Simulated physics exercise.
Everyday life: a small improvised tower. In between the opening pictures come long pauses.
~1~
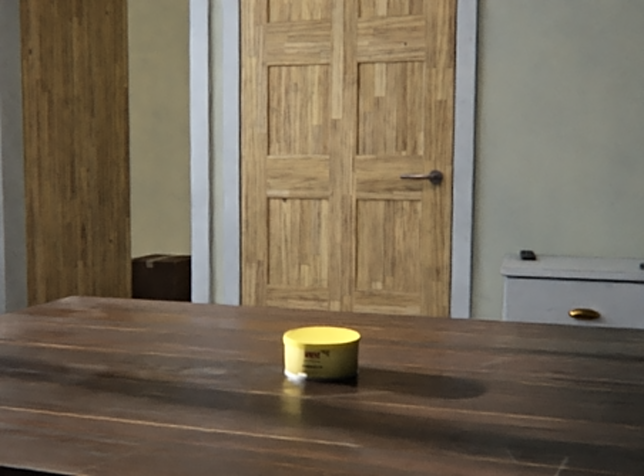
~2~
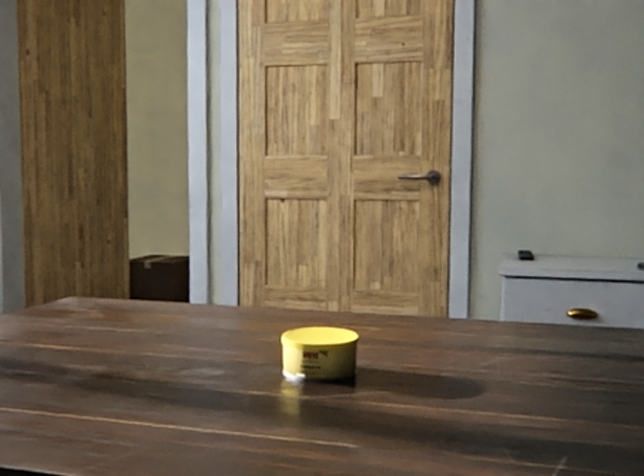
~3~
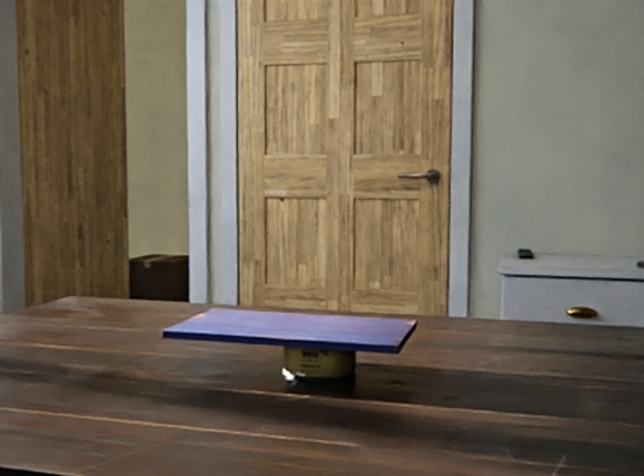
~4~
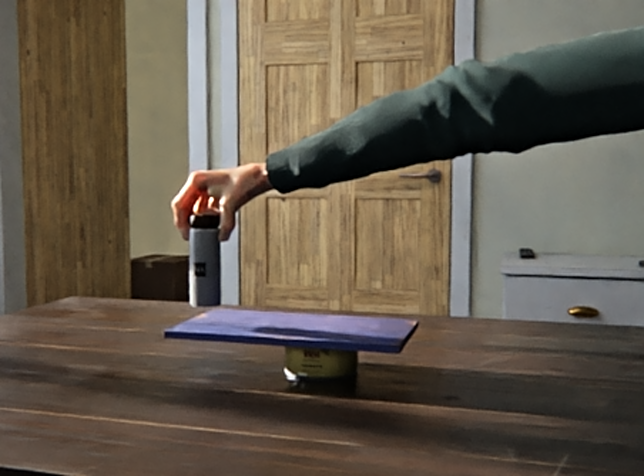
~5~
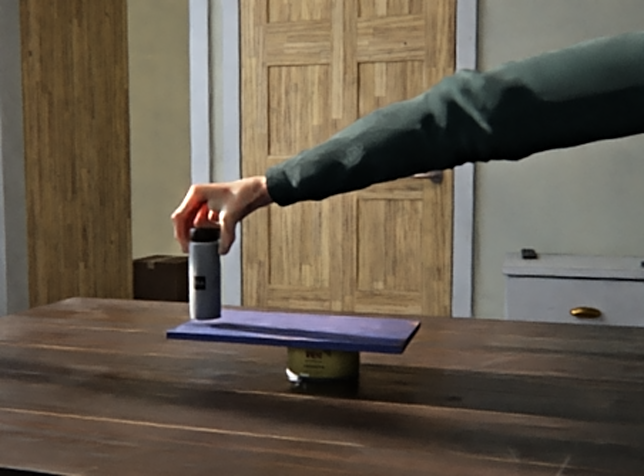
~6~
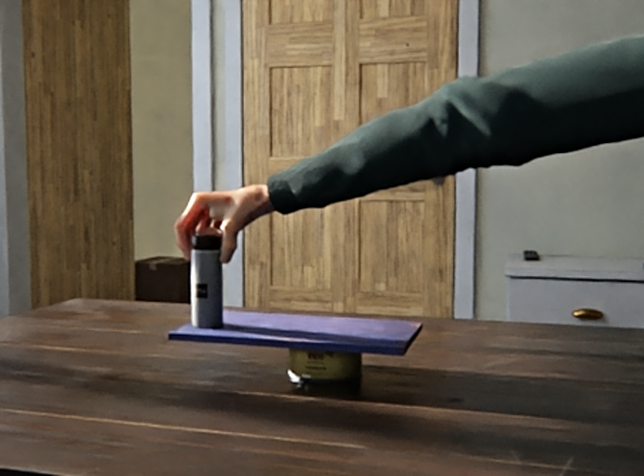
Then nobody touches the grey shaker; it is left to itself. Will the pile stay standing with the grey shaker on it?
No.
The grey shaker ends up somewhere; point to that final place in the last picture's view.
It ends up close to (124, 352).
Then, 0.30 s later than the last frame, grey shaker now fallen; blue board tilted by 21°.
Then, 0.40 s later than the last frame, blue board tilted by 21°.
Then, 0.60 s later than the last frame, blue board tilted by 12°.
Then, 1.90 s later than the last frame, blue board tilted by 18°.
When it is over, fallen, grey shaker; left askew, blue board; yellow tub as before. End places, in pixels of the last picture, grey shaker near (123, 352). The stack loses its balance.
